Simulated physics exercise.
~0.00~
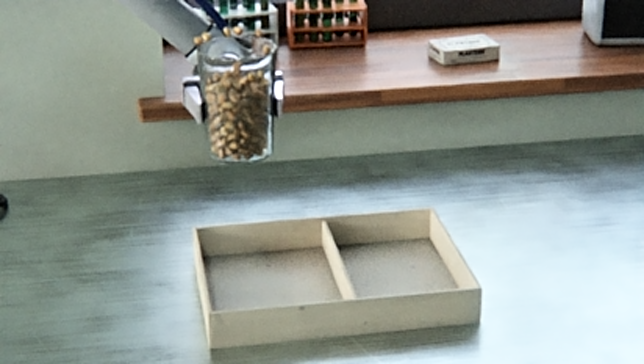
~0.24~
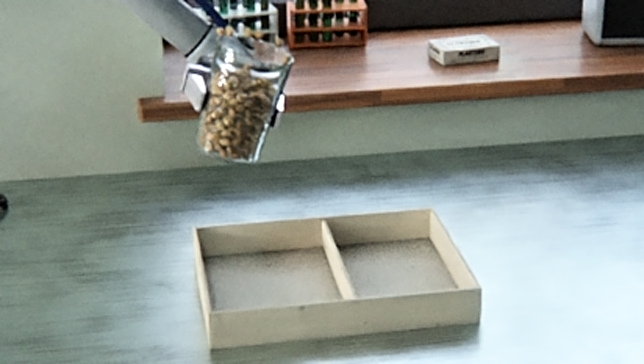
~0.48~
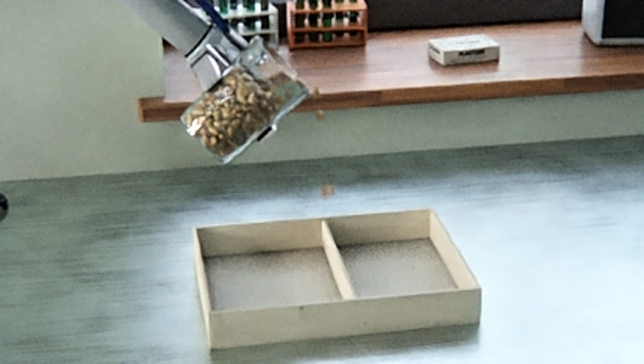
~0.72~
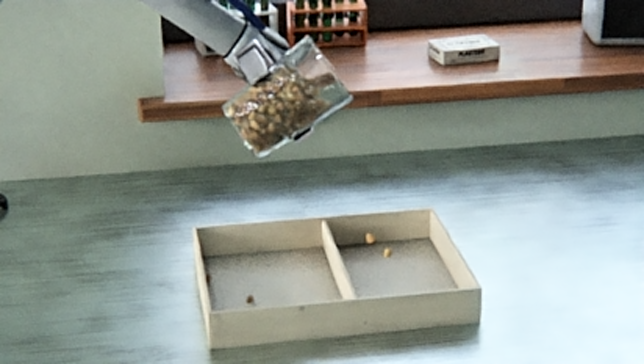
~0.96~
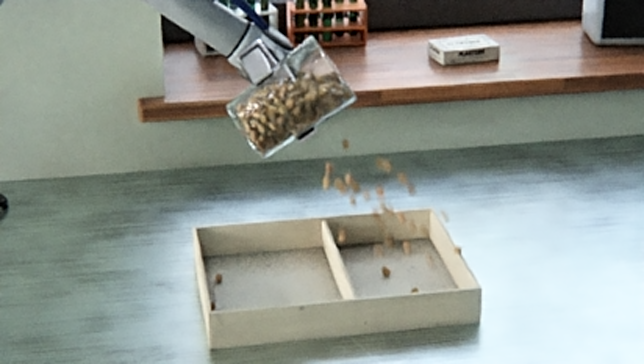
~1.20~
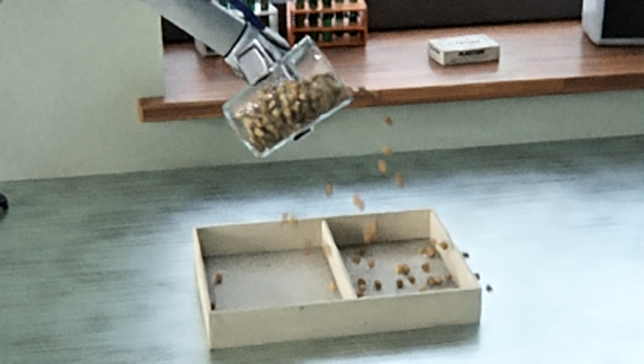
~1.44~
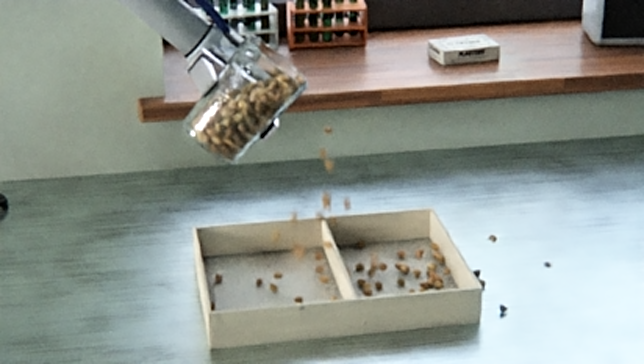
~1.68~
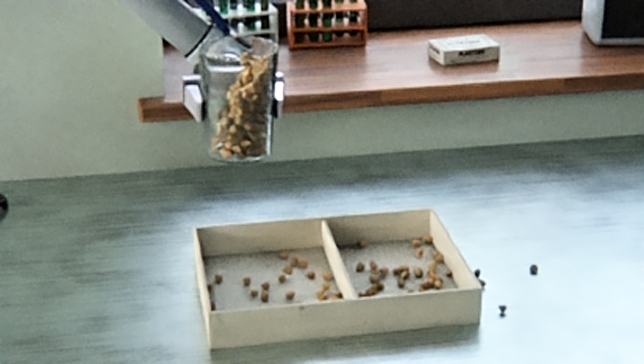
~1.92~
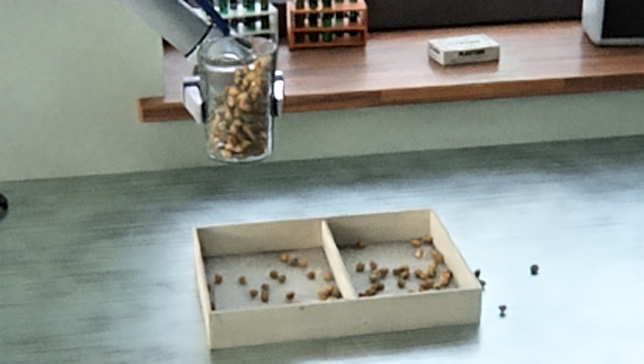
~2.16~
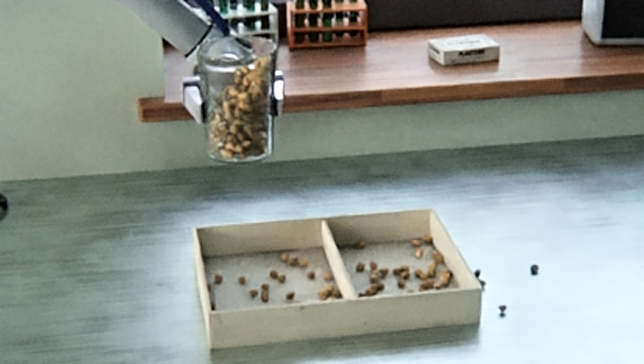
Robotic gripper tipping a clear tumbler of dried beans, scattering some across a divided tray and table, then holding it upright, still partly full.
